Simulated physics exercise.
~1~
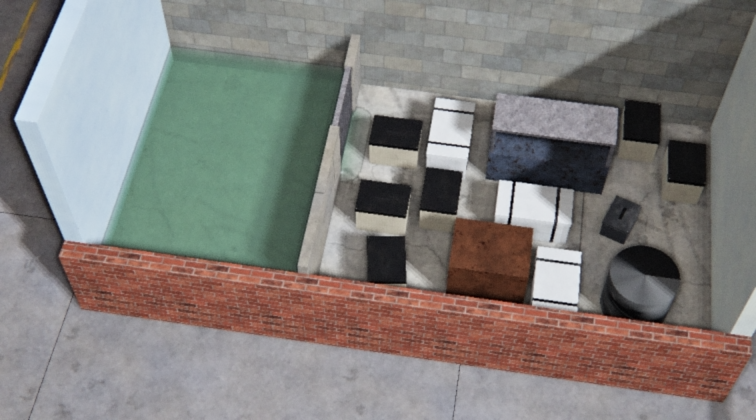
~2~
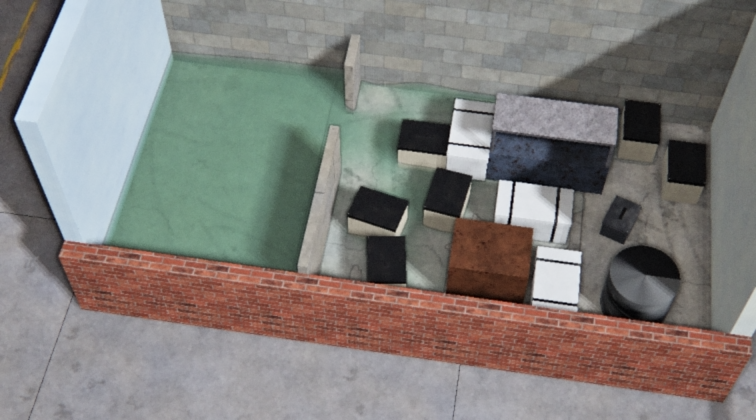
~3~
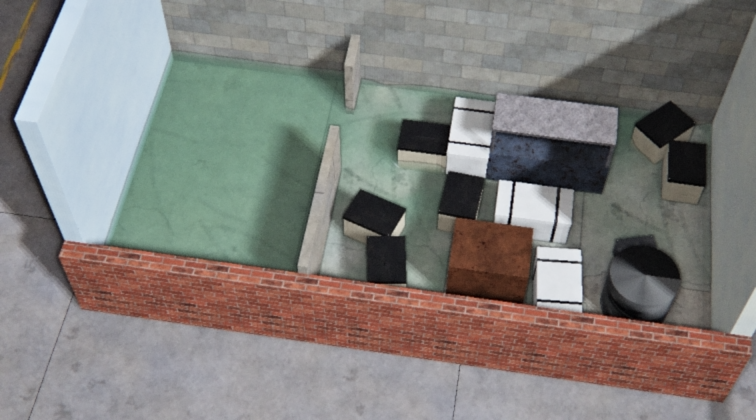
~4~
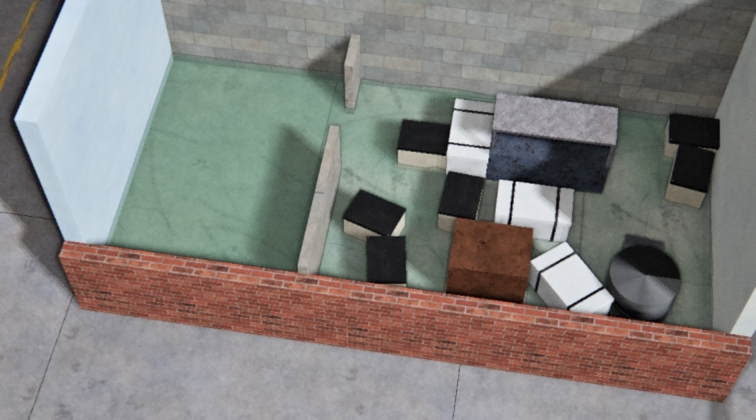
Green water spreading through a gap in a basement partition, nudging black-topped boxes and a white chest, finally surrounding the scattered objects.
